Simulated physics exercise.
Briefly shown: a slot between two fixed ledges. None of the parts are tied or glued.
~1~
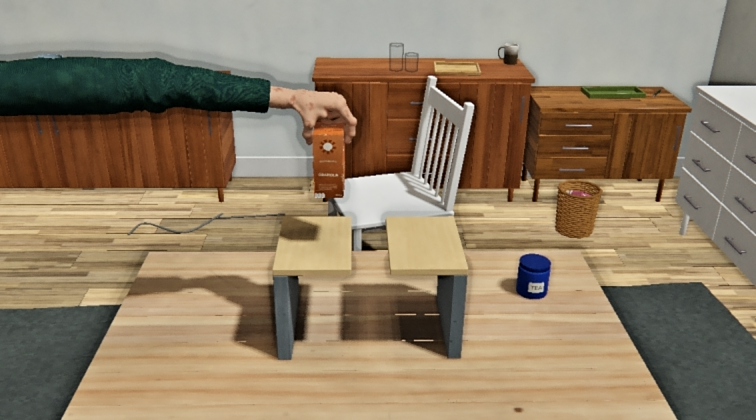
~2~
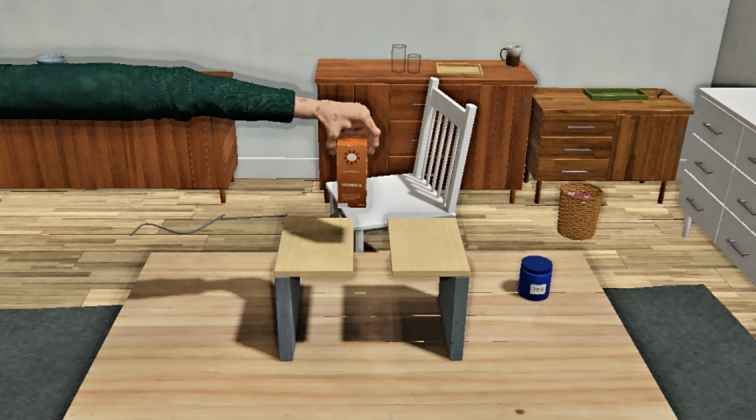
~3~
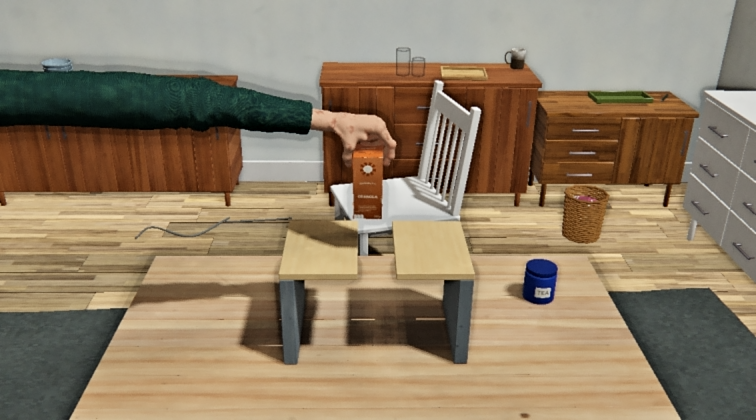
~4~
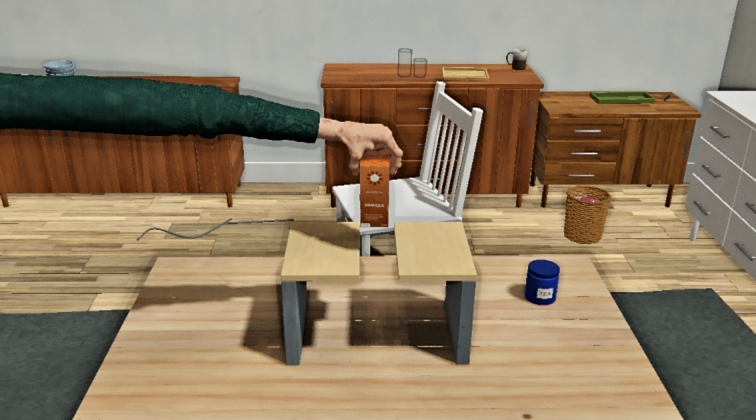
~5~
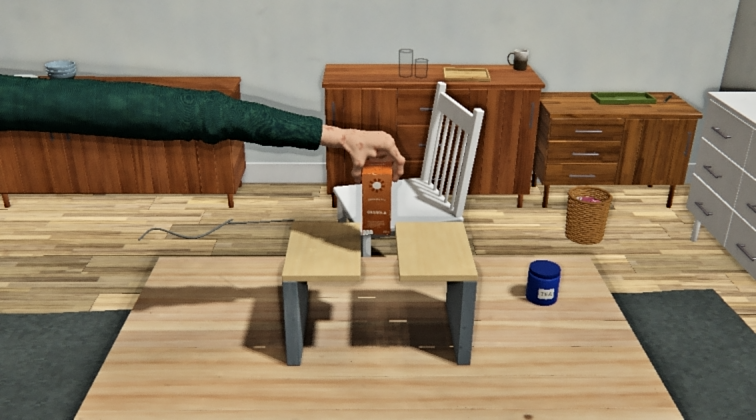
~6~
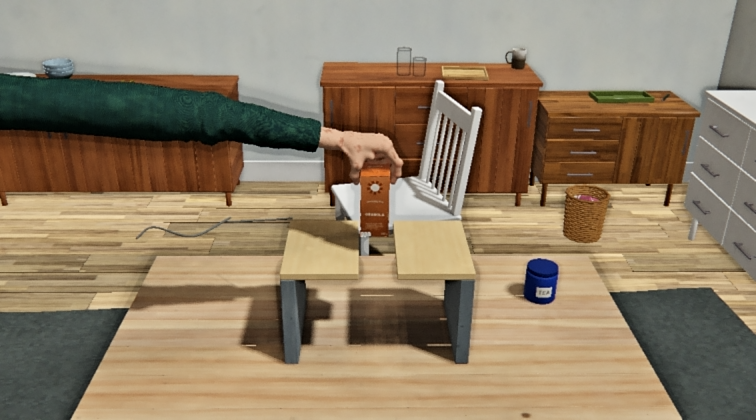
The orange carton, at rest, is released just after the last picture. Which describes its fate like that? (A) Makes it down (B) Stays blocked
Makes it down (A).
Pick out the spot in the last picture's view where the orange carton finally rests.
Pretty much around (374, 306), I'd say.
Then, 0.20 s on from there, orange carton shifted about its own width near (375, 220).
Then, 0.30 s on from there, orange carton shifted well along near (374, 278).
Then, 0.40 s on from there, orange carton shifted well along near (374, 297).
In the end, moved from the start, orange carton; blue jar unmoved. At the end, from the last picture's camera, orange carton near (374, 307). The carton reaches the table.
